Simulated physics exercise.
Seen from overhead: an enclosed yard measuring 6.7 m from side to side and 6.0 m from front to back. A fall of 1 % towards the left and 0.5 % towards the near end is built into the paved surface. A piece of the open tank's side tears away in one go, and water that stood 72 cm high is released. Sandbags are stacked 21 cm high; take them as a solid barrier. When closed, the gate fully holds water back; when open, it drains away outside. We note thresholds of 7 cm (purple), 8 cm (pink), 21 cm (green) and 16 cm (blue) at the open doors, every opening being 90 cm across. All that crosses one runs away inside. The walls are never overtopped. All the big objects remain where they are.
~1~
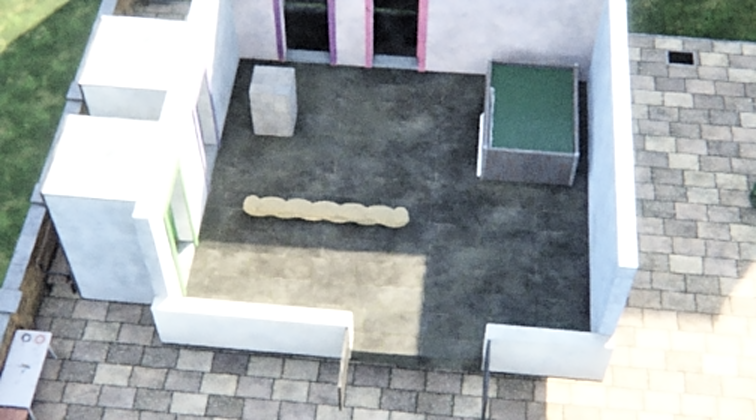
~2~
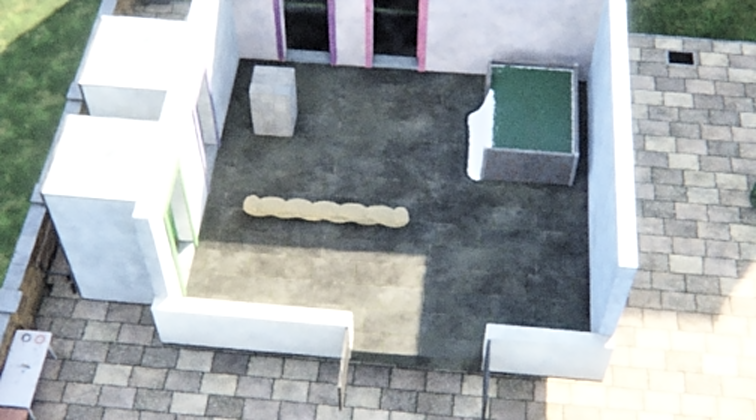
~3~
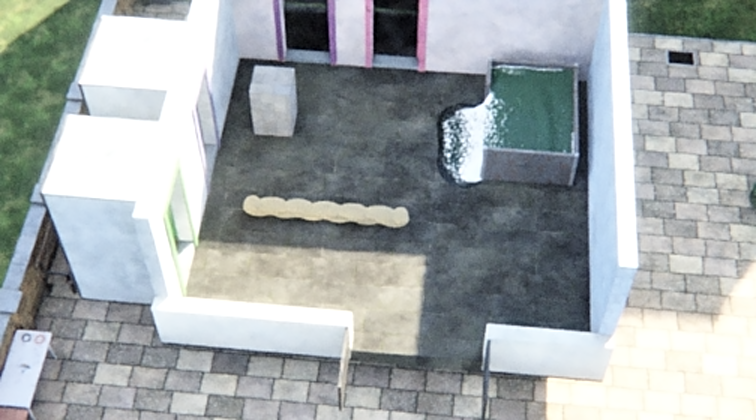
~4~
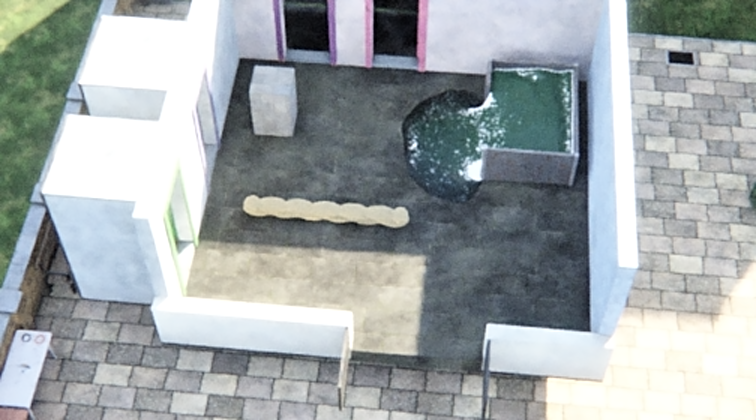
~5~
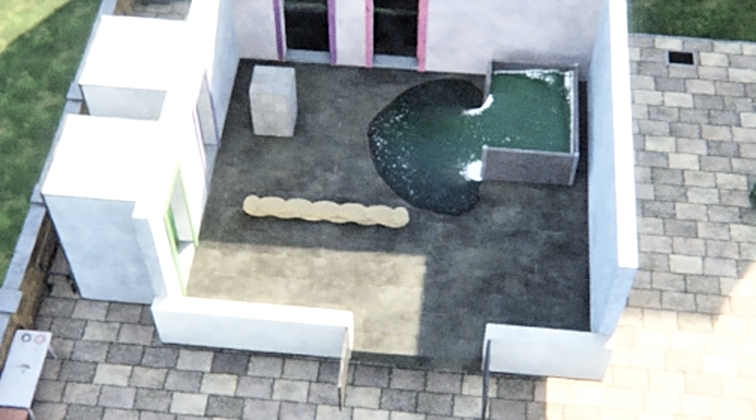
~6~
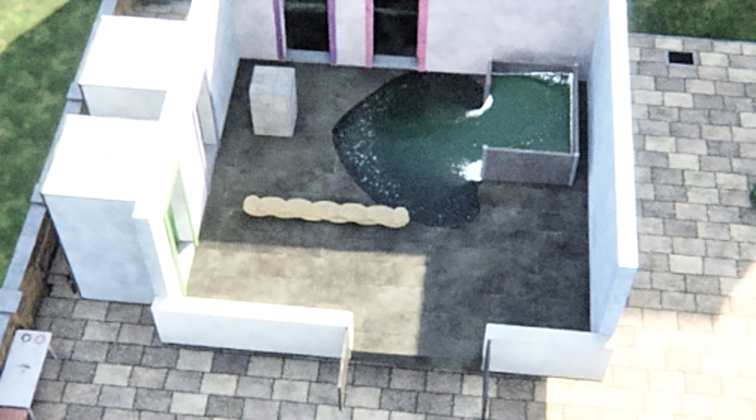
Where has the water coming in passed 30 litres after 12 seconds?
In order: At the purple door the amount will climb above the limit, at the pink door the amount will stay short of the limit, at the green door the amount will stay short of the limit, at the blue door the amount will climb above the limit.
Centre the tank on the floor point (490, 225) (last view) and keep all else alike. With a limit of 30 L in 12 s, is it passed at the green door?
Against the limit, the green door gets more than that.
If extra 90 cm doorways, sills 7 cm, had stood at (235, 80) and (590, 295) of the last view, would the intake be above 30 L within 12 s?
Well, the first is beyond the mark and the second is shy of the mark.
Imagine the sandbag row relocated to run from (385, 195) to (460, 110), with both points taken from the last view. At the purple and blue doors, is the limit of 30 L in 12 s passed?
Doors: Purple stays under / blue stays under.
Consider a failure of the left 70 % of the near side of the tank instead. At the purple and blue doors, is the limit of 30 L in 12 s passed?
Purple: Within the limit; blue: Within the limit.
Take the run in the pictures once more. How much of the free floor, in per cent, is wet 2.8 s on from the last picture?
Near 55 per cent is wet.
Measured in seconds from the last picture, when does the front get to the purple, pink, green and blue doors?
Purple = 0.6 s, pink = 0.1 s, green = 1.6 s, blue = 0.7 s.
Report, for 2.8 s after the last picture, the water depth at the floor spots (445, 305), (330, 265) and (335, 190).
First 1 cm, then 0 cm, then 8 cm.
Then, 0.7 s after the last picture water covers 40 % of the floor and is deepest (32 cm) near (479, 154); purple door 5 cm at the sill, 0 L in, pink door 8 cm at the sill, 0 L in, green door not reached, blue door 8 cm at the sill, 0 L in.
Then, 1.5 s after the last picture water covers 45 % of the floor and is deepest (44 cm) near (211, 182); purple door 10 cm at the sill, 0 L in, pink door 4 cm at the sill, 0 L in, green door not reached, blue door 35 cm at the sill, 40 L in.
Then, 2.8 s after the last picture water covers 55 % of the floor and is deepest (34 cm) near (226, 121); purple door 12 cm at the sill, 13 L in, pink door 5 cm at the sill, 1 L in, green door 5 cm at the sill, 0 L in, blue door 27 cm at the sill, 176 L in.
Then, 6.3 s after the last picture water covers 75 % of the floor and is deepest (14 cm) near (268, 203); purple door 9 cm at the sill, 69 L in, pink door 6 cm at the sill, 1 L in, green door 6 cm at the sill, 0 L in, blue door 11 cm at the sill, 212 L in.
Then, 11.3 s after the last picture water covers 95 % of the floor and is deepest (10 cm) near (237, 71); purple door 6 cm at the sill, 94 L in, pink door 5 cm at the sill, 2 L in, green door 6 cm at the sill, 0 L in, blue door 8 cm at the sill, 212 L in.
